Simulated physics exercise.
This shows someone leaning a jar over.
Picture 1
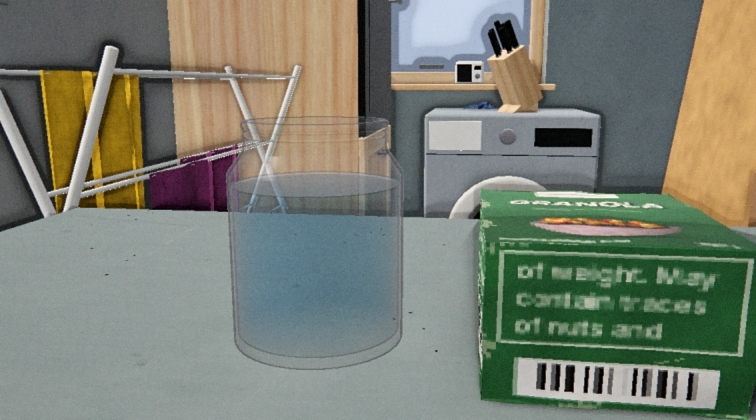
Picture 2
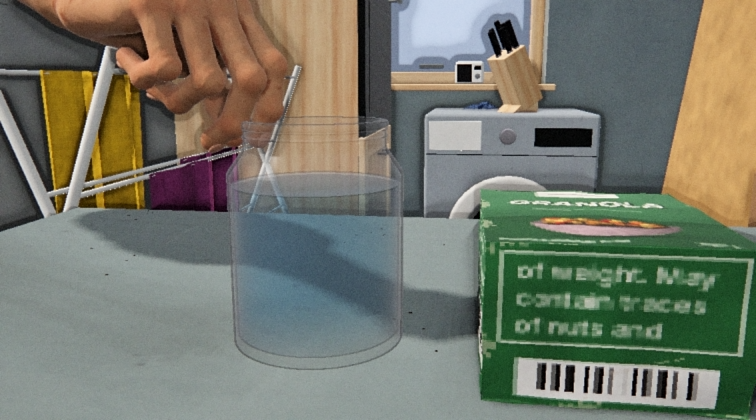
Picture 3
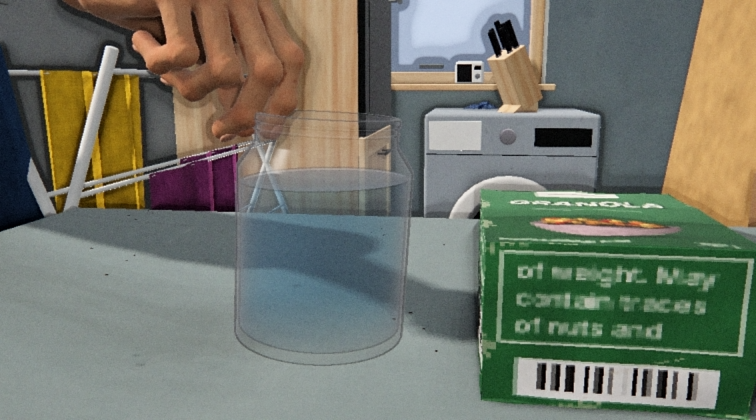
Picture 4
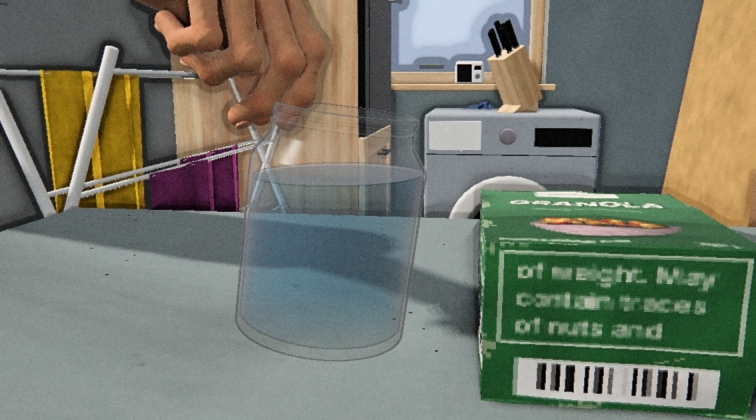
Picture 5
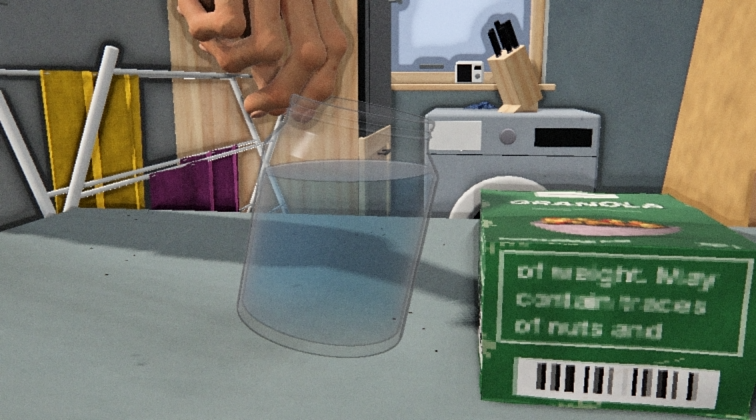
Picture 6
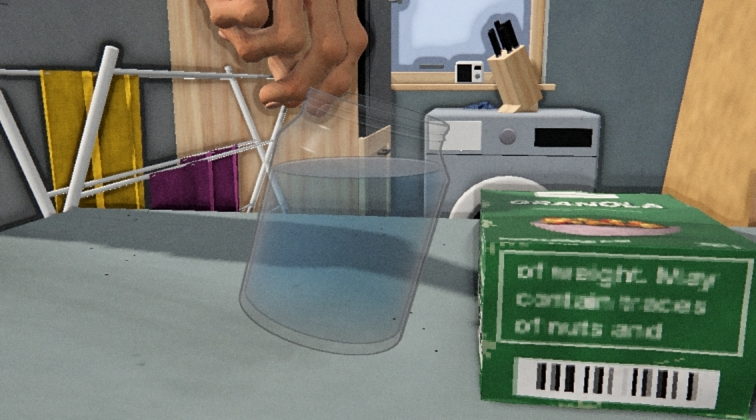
In the video, a clear jar about two thirds full of bluish liquid stands upright on a table beside a green granola packet, then a hand takes hold of its top and leans it to the right, towards the packet.
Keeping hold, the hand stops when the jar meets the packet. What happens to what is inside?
Most likely it is going to keep every drop there.
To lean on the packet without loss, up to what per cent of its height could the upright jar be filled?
Somewhere near 80 in a hundred, by my count.
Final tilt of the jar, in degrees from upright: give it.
I'd put it at roughly 30 degrees from the vertical.
A moment on, the jar leans by about 20°; all is still inside.
Further on, the jar leans by about 25°; all is still inside.
When it is over, the jar leans by about 30°, against the packet; all is still inside.
